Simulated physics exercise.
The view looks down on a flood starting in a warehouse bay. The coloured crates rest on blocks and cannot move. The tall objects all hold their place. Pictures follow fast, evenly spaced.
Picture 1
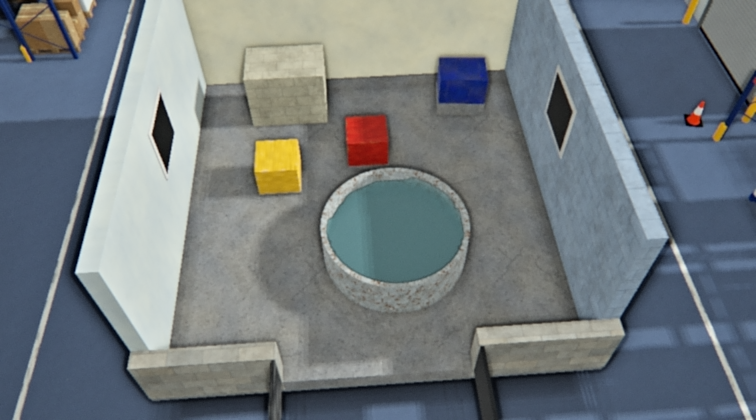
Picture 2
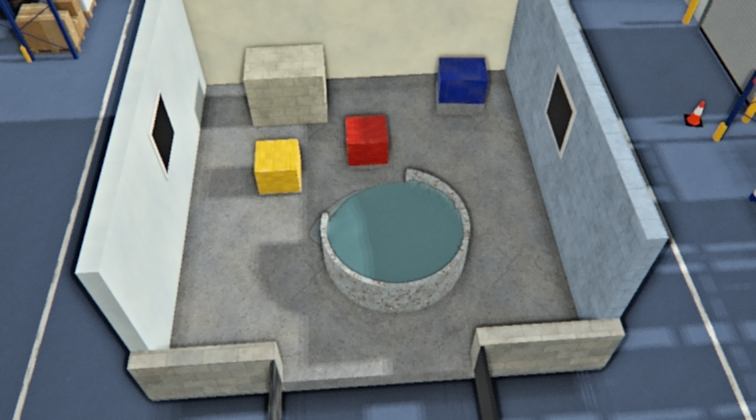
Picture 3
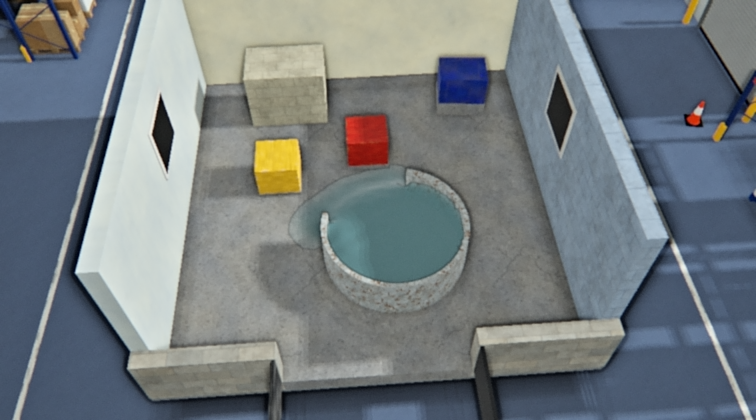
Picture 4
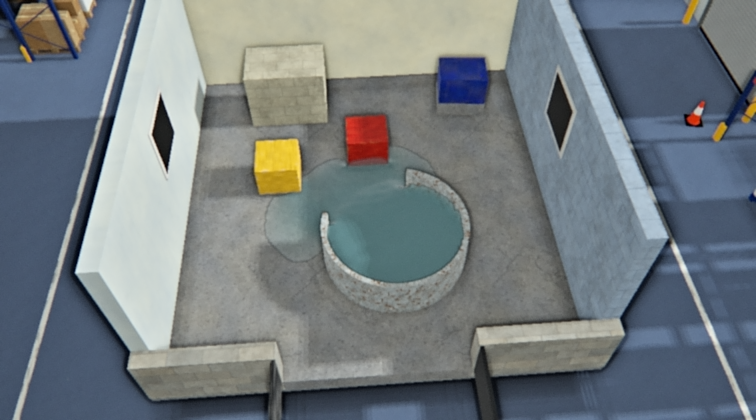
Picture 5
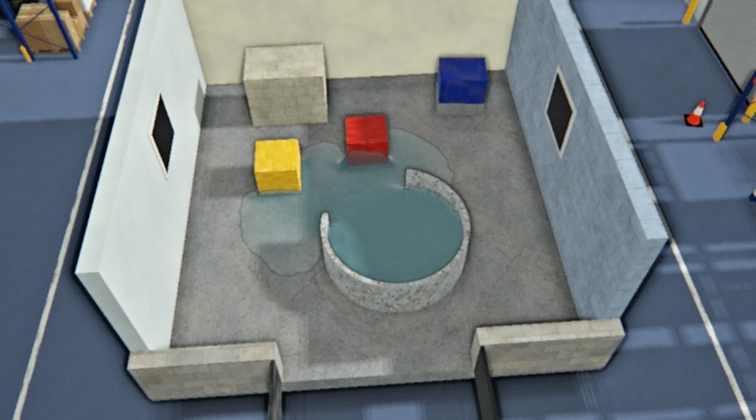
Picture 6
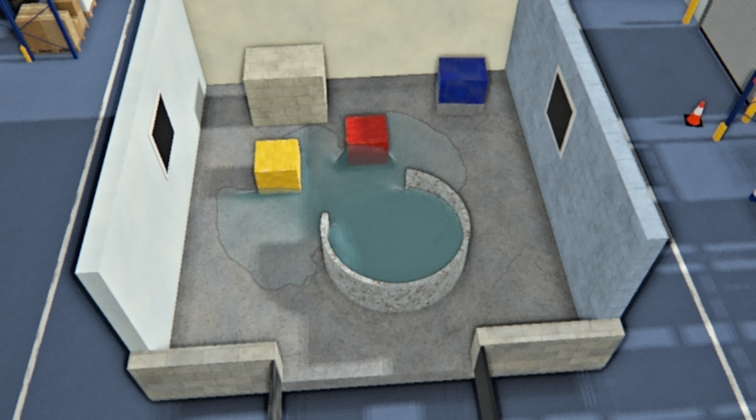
In a walled warehouse bay, part of a round stone pool's far side disappeared, and water poured out through the gap, spreading across the grey floor and around the red and yellow blocks.
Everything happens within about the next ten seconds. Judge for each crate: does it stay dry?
The yellow crate: No, it gets wet. The red crate: No, it gets wet. The blue crate: Yes, it stays dry.
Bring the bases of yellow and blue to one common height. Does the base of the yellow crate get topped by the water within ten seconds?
Verdict on the yellow crate: It gets flooded.
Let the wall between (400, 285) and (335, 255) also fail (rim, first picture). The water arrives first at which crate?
The one in yellow comes first.
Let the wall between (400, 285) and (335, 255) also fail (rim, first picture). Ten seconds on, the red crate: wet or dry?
As far as I can tell, the red crate stays clear.
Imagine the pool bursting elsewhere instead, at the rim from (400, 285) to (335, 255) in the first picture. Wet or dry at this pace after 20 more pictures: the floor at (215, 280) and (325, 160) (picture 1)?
Submerged, then untouched.
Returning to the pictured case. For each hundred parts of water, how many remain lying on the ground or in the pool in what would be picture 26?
My reading is around 100 percent.
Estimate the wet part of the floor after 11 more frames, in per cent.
Near 55 in a hundred.
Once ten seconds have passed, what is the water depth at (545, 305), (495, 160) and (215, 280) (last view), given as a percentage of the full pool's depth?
I'd say close to 16, 10 and 10 percent.
A moment on, water covers 30 % of the floor; the yellow crate water round its plinth, the red crate water round its plinth, the blue crate water round its plinth.
Next, water covers 55 % of the floor; the yellow crate water round its plinth, the red crate water round its plinth, the blue crate water round its plinth.
Then, water covers 70 % of the floor; the yellow crate water round its plinth, the red crate water round its plinth, the blue crate water round its plinth.
Later, water covers 95 % of the floor; the yellow crate water round its plinth, the red crate water round its plinth, the blue crate water round its plinth.
In the end, water covers 100 % of the floor; the yellow crate was topped, the red crate was topped, the blue crate stayed above the water.
